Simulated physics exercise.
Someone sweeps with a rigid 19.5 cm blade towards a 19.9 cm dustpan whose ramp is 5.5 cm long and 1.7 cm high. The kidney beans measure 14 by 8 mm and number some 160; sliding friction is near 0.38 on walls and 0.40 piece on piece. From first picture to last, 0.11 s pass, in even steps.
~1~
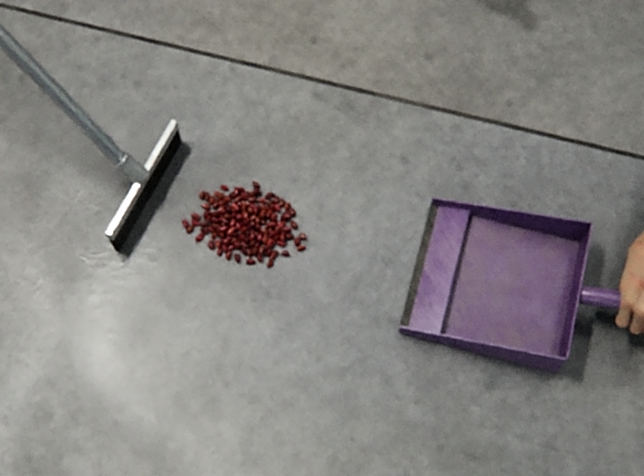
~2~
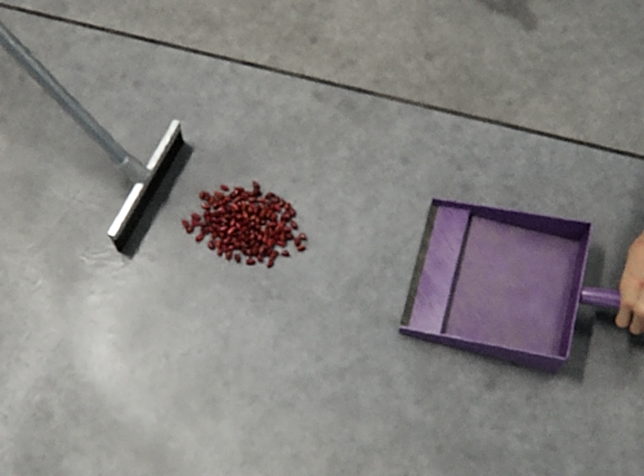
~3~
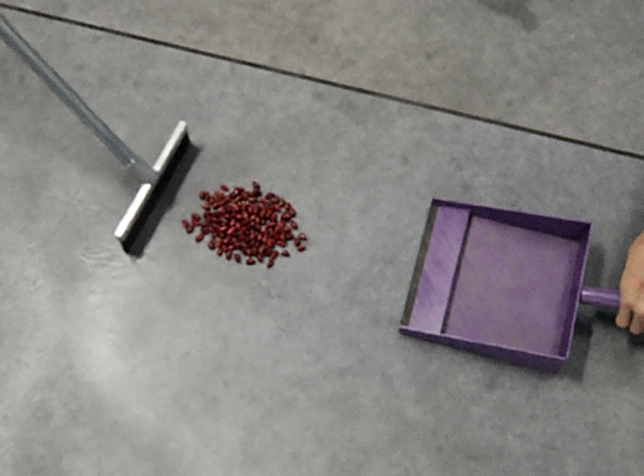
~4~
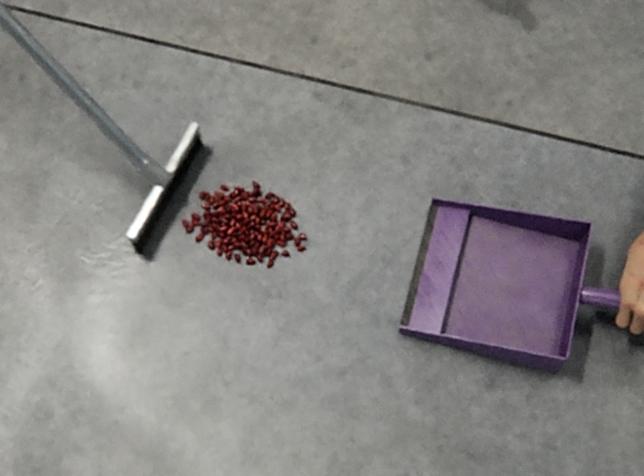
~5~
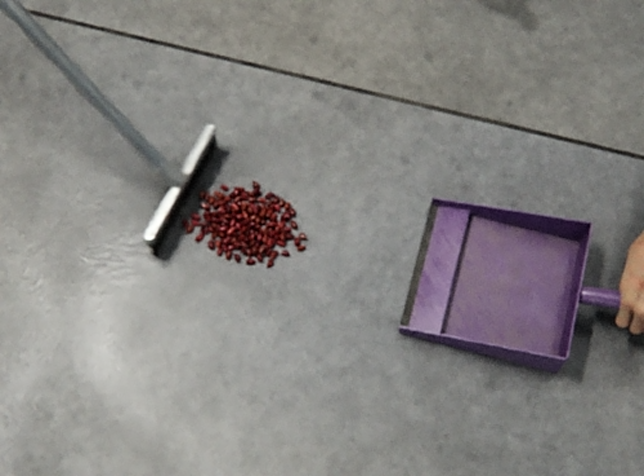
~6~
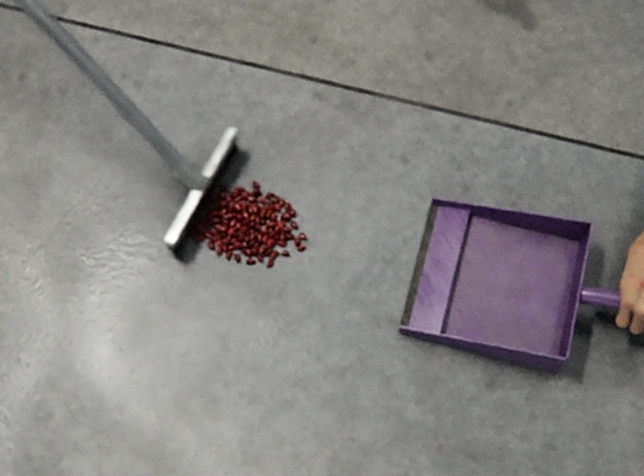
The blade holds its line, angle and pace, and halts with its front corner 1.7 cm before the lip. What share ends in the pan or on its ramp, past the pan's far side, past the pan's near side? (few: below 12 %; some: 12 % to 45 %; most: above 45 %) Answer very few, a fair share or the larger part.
Pan: The larger part, far side: Very few, near side: A fair share.
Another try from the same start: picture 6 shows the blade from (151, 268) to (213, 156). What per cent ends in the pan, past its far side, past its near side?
Pan 25, far 10, near 40.
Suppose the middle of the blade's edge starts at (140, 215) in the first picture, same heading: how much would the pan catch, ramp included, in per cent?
About 60 per cent.
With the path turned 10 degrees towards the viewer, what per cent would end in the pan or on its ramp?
It would be near 55 per cent.
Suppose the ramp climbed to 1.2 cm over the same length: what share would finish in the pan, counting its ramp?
It would be near 55 per cent.
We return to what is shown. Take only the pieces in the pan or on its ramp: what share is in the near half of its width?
About 50 per cent.
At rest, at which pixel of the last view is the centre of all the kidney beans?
Near (454, 287).
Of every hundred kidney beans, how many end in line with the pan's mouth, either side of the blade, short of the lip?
Some 20 per cent.
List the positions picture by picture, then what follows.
In the first picture, blade from (111, 235) to (174, 126), moved 0.0 cm, 0 of the pieces shifted so far; middle of the pieces at (243, 225); pan at (505, 290).
In the second picture, blade from (113, 236) to (177, 127), moved 0.4 cm, 0 of the pieces shifted so far; middle of the pieces at (243, 225).
In the third picture, blade from (121, 237) to (184, 128), moved 1.4 cm, 0 of the pieces shifted so far; middle of the pieces at (243, 225).
In the fourth picture, blade from (133, 238) to (196, 129), moved 3.1 cm, 0 of the pieces shifted so far; middle of the pieces at (243, 225).
In the fifth picture, blade from (150, 240) to (212, 131), moved 5.4 cm, 0 of the pieces shifted so far; middle of the pieces at (243, 225).
In the sixth picture, blade from (172, 243) to (233, 134), moved 8.5 cm, 21 of the pieces shifted so far; middle of the pieces at (243, 226); pan at (505, 290).
Then, 0.11 s after the last picture, middle of the blade 15 cm from the lip; 0 % over the lip, far side 0 %, near side 5 %.
Then, 0.18 s after the last picture, middle of the blade 6 cm from the lip; 0 % over the lip, far side 5 %, near side 10 %.
Then, 0.39 s after the last picture, middle of the blade 3 cm from the lip; 60 % over the lip, far side 5 %, near side 20 %.
In the end, pan 55 %, far side 5 %, near side 20 %, in front of the lip or behind the blade 20 %.
